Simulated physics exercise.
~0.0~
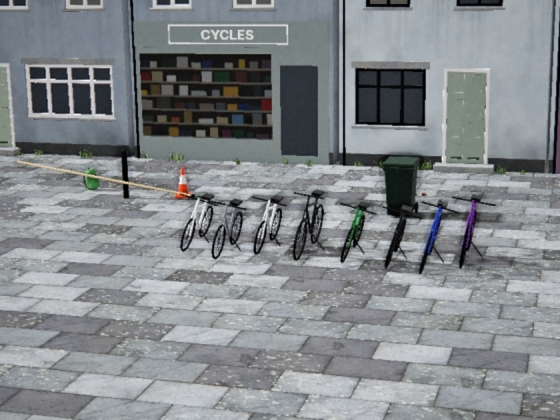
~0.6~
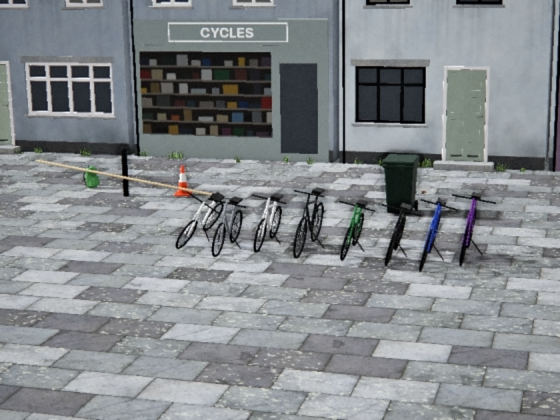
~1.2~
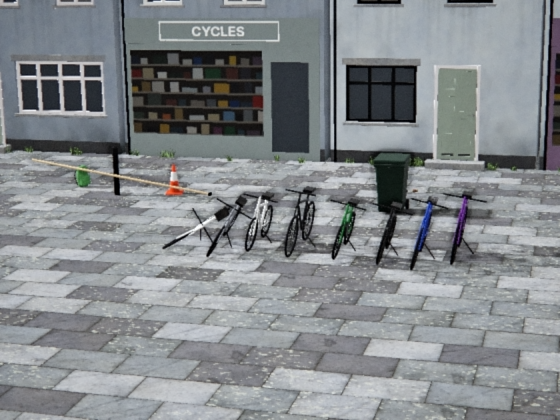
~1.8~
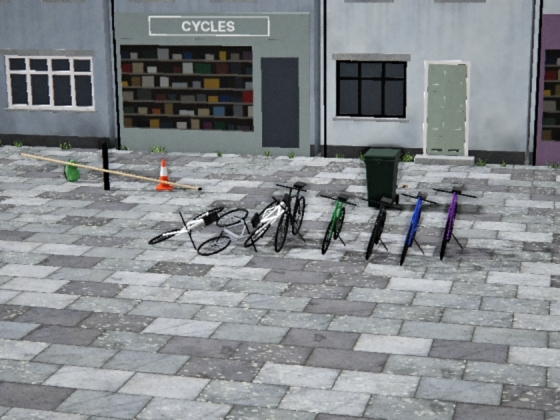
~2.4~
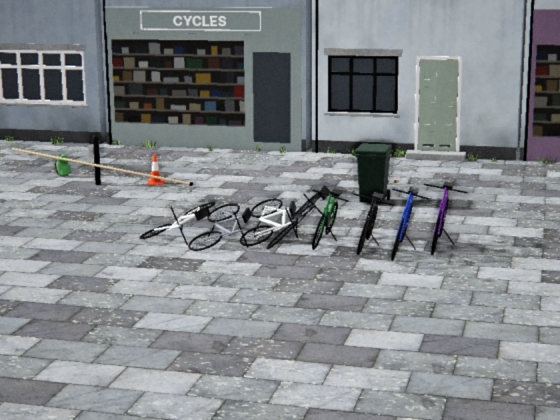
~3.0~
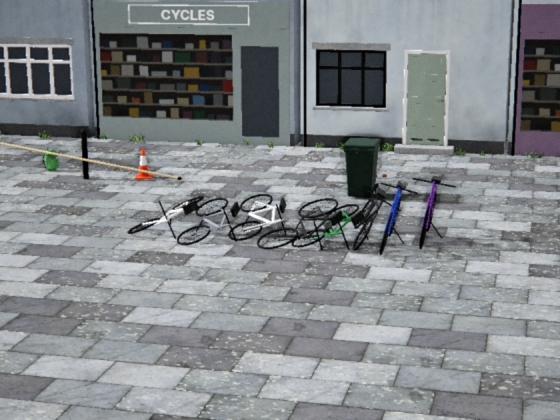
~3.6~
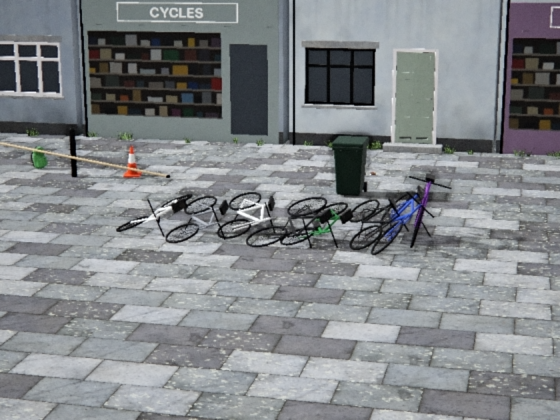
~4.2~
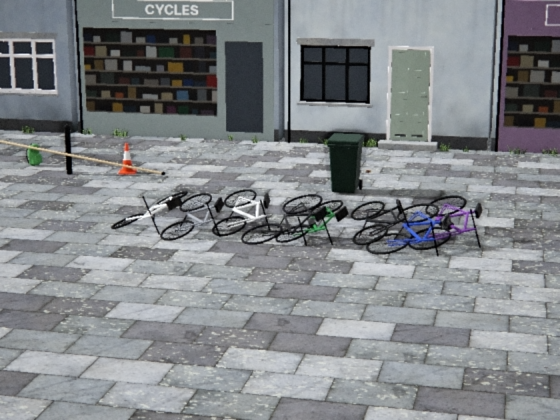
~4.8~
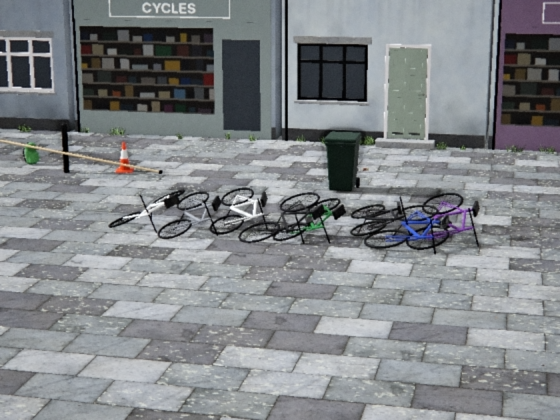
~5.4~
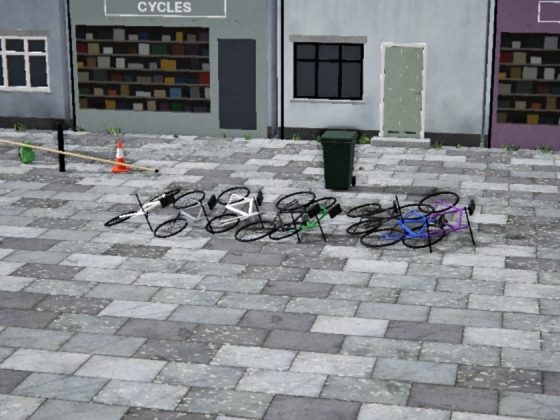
Bicycles in a row outside a cycle shop toppling one after another from left to right, until all eight lie flat.
